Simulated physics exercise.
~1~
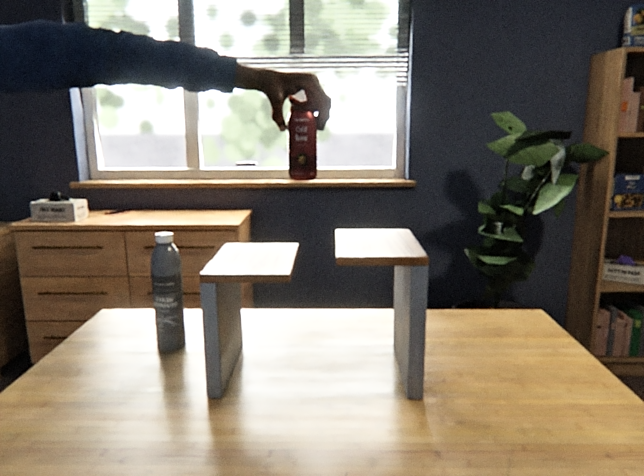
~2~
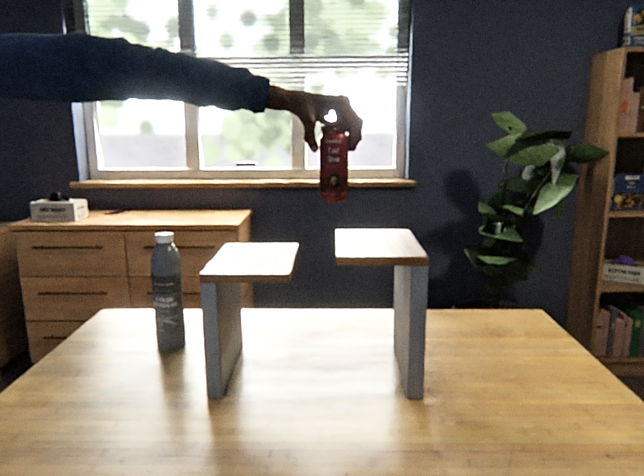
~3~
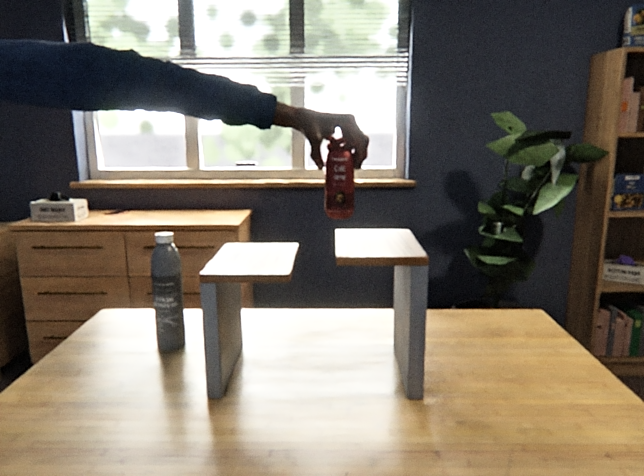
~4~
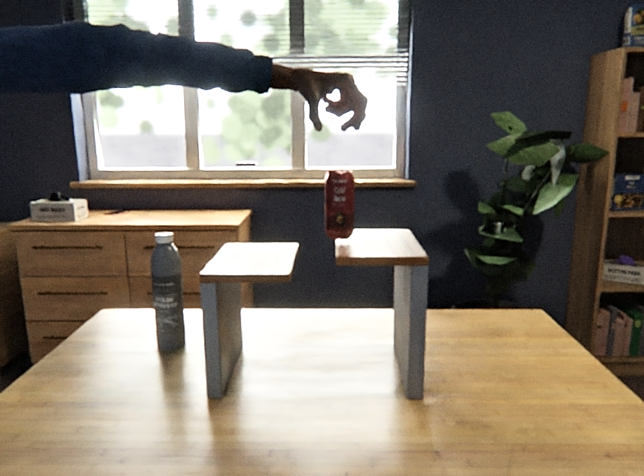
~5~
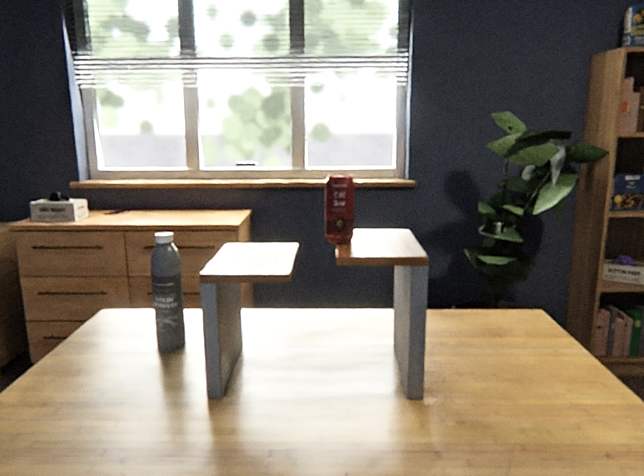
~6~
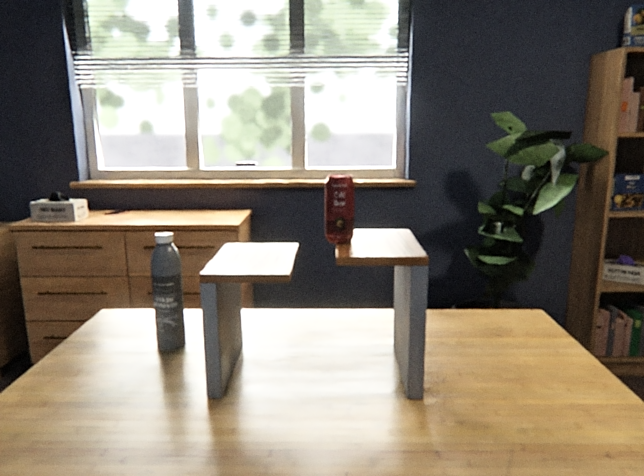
At first, a hand reaching in from the left holds a red can upright in the air, above two ledges that stand on a wooden table with a gap between them, while a grey bottle stands to the left. The arm carries the can to the right and lowers it toward the inner edge of the right ledge. The fingers then open and draw back, and the can drops a short way, staying upright. By the end the arm is gone, and the can rests upright at the edge of the right ledge, with the bottle still in its place.
